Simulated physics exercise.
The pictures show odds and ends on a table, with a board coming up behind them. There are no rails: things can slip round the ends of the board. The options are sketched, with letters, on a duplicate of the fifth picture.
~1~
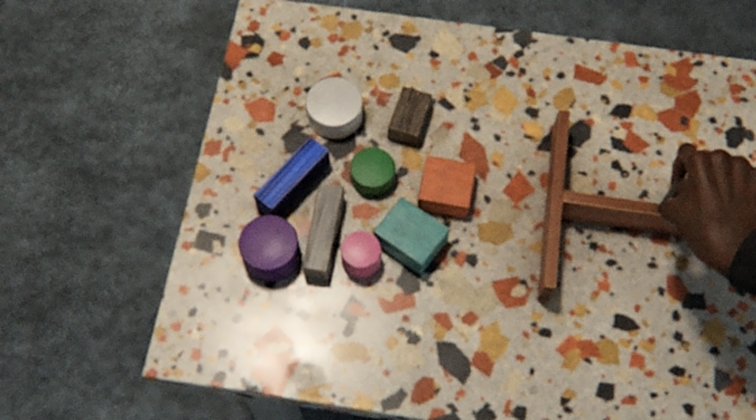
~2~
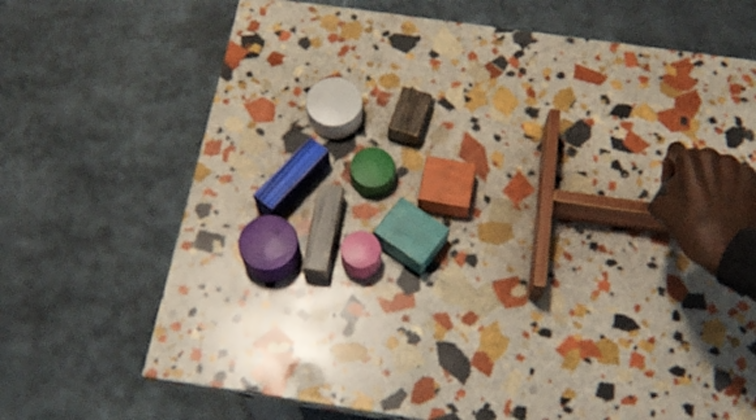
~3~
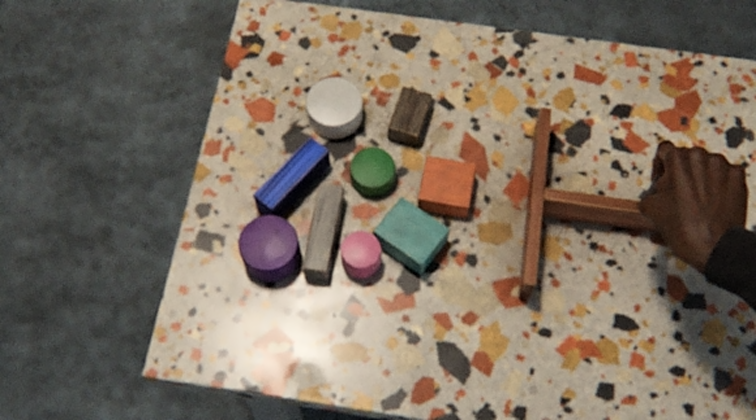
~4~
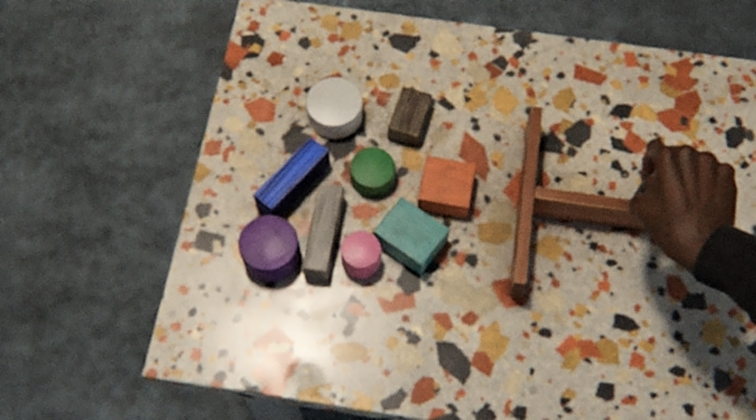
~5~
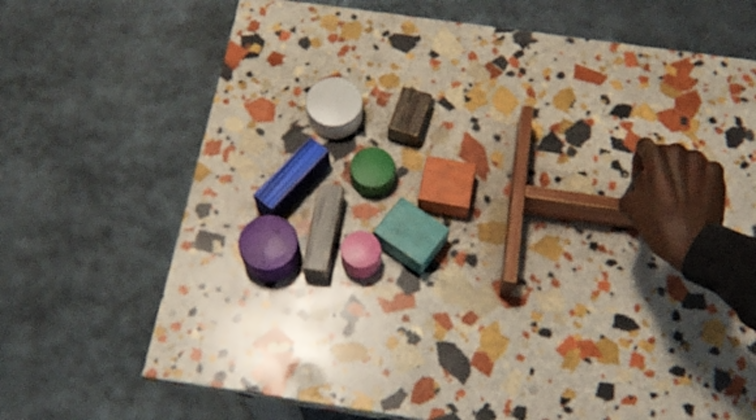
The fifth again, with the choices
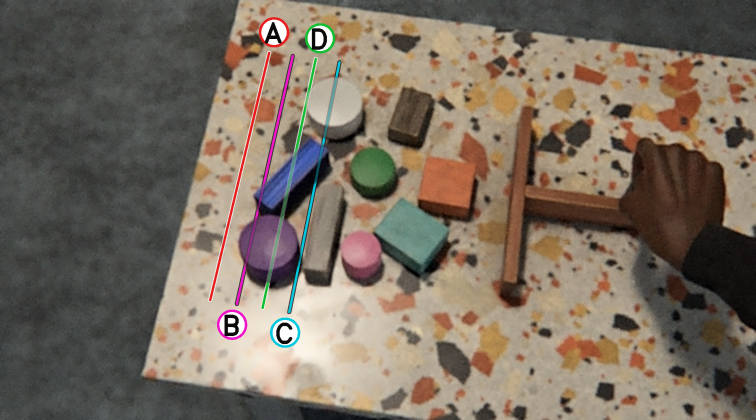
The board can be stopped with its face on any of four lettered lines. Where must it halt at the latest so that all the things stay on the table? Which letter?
Line C.
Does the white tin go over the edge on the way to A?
By then, yes.
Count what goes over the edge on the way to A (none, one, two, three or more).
In all, three or more.
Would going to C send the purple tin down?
No.
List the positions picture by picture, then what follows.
In the first frame, black block (410, 117); blue stick (293, 180); green tin (373, 173).
In the second frame, board (548, 194); grey bar (324, 231).
In the third frame, board (538, 192); orange block (447, 187).
In the fourth frame, board (529, 191); purple tin (270, 248).
In the fifth frame, board (520, 190); black block (410, 117); blue stick (293, 180); green tin (373, 173).
On the marked copy, A at (241, 169); B at (266, 173); C at (316, 179); D at (291, 176).
Taking C. A third of the way, board (447, 179); pink tin (356, 258); turquoise block (395, 233).
Two thirds of the way, board (374, 169); purple tin (240, 250); blue stick (264, 173).
When it is over, board (319, 162); purple tin (184, 243); blue stick (211, 166); nothing has fallen.
As for the rest, A drops the blue stick, green tin, grey bar, white tin and purple tin; B drops the blue stick, green tin, grey bar and purple tin; D drops the blue stick and purple tin.
